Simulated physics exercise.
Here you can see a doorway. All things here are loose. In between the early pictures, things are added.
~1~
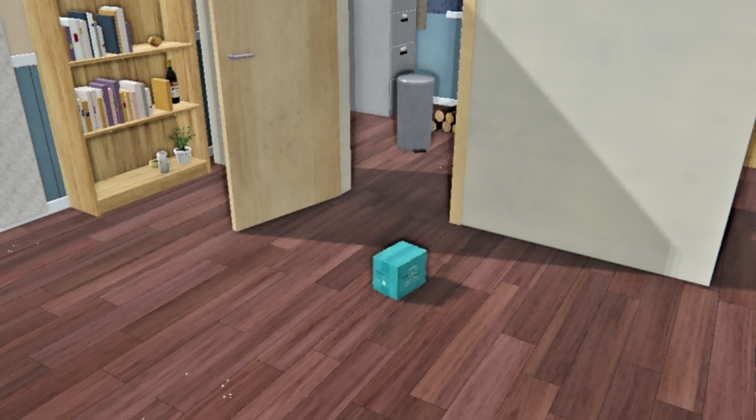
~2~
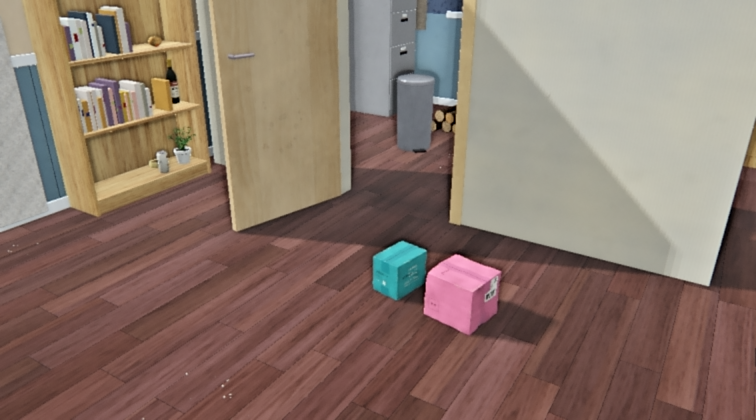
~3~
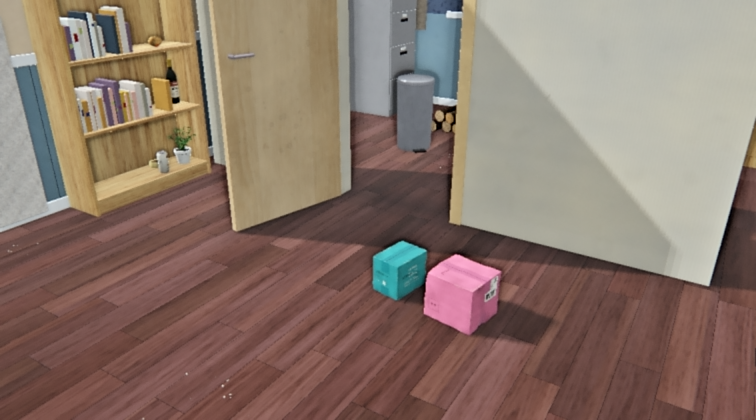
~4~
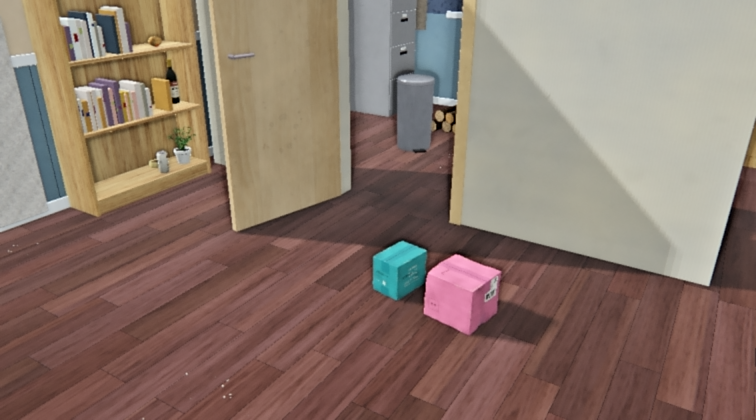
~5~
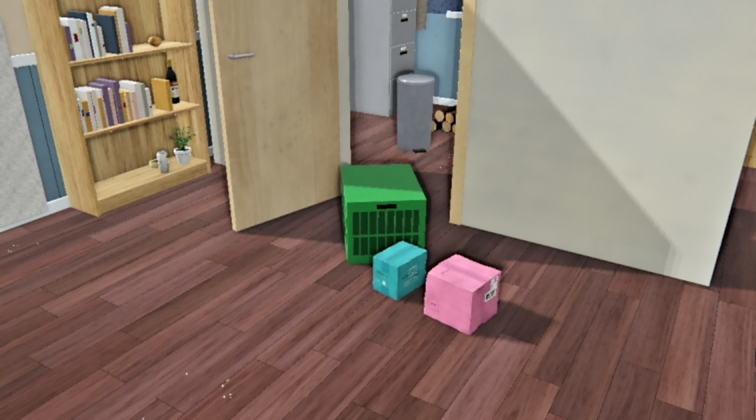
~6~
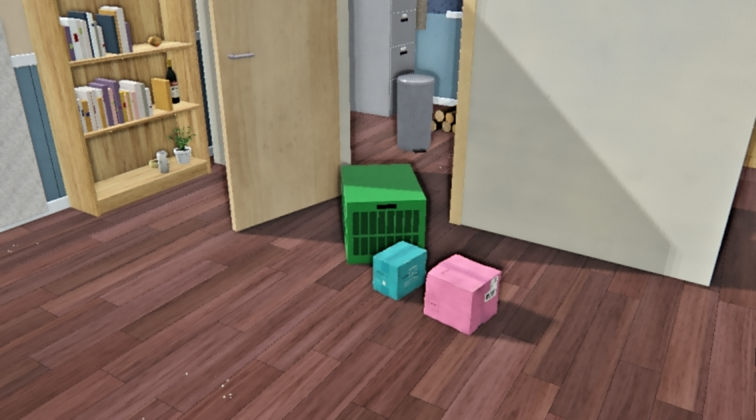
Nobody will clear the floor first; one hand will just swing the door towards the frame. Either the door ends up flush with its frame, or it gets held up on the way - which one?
It gets held up on the way.
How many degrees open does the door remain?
The door ends up some 35° open.
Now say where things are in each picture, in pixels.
In the first picture, door wide open and still.
In the second picture, door wide open and still; pink parcel (462, 293); turquoise parcel (400, 270).
In the third picture, door wide open and still; pink parcel (462, 293); turquoise parcel (400, 270).
In the fourth picture, door wide open and still; pink parcel (462, 293); turquoise parcel (400, 270).
In the fifth picture, door wide open and still; pink parcel (462, 293); turquoise parcel (400, 270).
In the sixth picture, door wide open and still; green chest (380, 211); pink parcel (462, 293).
Then, 0.60 s on from there, door 81° open.
Then, 1.00 s on from there, door 51° open; green chest shifted a little near (388, 211).
Then, 1.30 s on from there, door 40° open; green chest shifted a little near (410, 208).
In the end, door 36° open; moved from the start, green chest; the other 2 unmoved. At the end, from the last picture's camera, green chest near (420, 207).
